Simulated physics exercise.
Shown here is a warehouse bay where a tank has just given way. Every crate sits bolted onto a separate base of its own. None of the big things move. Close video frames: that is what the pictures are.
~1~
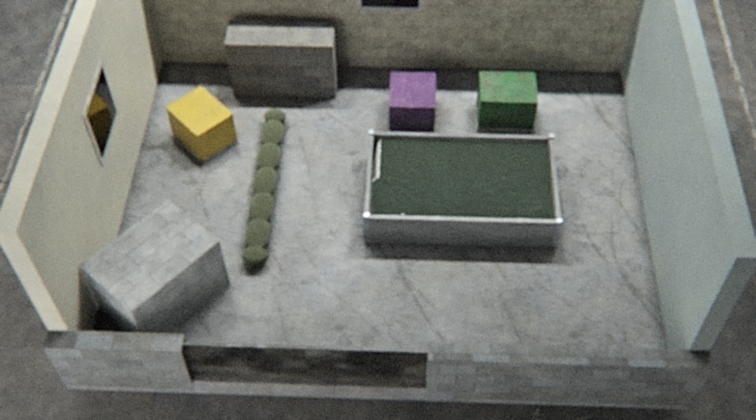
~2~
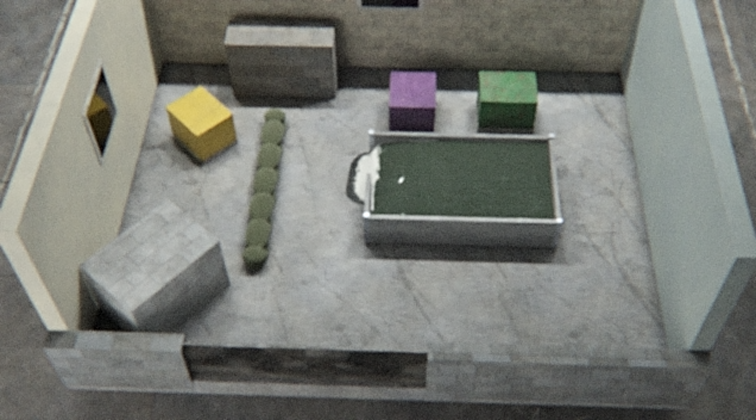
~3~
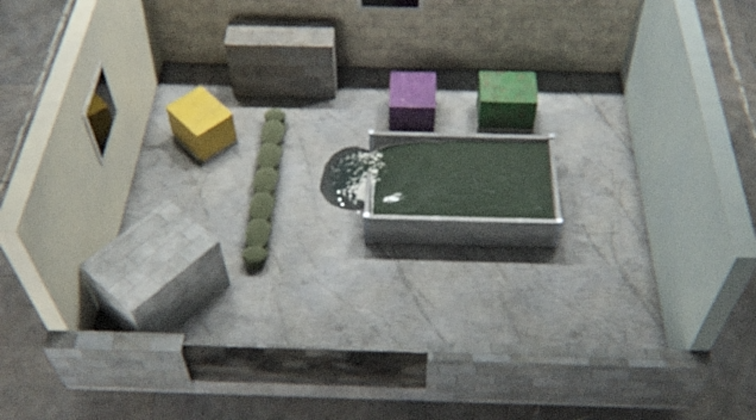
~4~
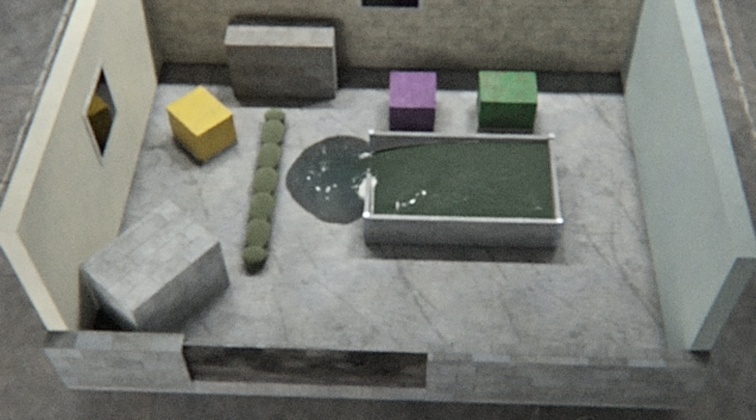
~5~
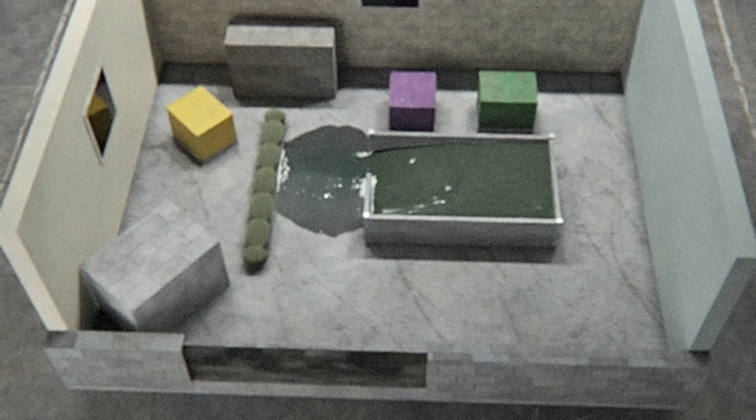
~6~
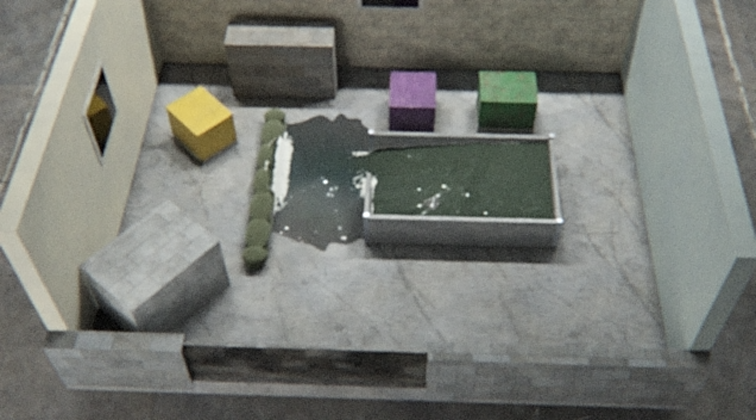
Low rectangular tank of dark green water giving way at its left end, water spreading leftward across the floor to a green row.
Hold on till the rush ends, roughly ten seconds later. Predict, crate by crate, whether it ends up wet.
Result: Looks like the yellow crate is within reach of the water, looks like the green crate is out of reach of the water, looks like the purple crate is within reach of the water.
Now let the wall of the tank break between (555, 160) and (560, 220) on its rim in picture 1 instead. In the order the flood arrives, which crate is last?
It's the one in yellow.
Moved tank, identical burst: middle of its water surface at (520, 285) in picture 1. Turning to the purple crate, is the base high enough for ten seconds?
Purple crate: Overtopped.
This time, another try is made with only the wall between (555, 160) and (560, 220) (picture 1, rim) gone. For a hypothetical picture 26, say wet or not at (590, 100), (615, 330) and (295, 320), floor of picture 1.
Drenched; drenched; spared.
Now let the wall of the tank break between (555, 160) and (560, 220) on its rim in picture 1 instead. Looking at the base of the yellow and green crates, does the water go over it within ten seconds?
Log: Yellow stays clear; green stays clear.
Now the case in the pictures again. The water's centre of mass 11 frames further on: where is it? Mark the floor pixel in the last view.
I'd place it roughly at (405, 188).
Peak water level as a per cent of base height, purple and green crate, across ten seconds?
Around 240 in a hundred for the first and 30 in a hundred for the second.
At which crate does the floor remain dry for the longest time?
Go for the green crate.
A moment on, water covers 10 % of the floor; the yellow crate not reached, the green crate not reached, the purple crate not reached.
Next, water covers 25 % of the floor; the yellow crate water round its plinth, the green crate not reached, the purple crate water round its plinth.
Then, water covers 40 % of the floor; the yellow crate water round its plinth, the green crate not reached, the purple crate water round its plinth.
Later, water covers 80 % of the floor; the yellow crate water round its plinth, the green crate water round its plinth, the purple crate water round its plinth.
In the end, water covers 100 % of the floor; the yellow crate was topped, the green crate stayed above the water, the purple crate was topped.
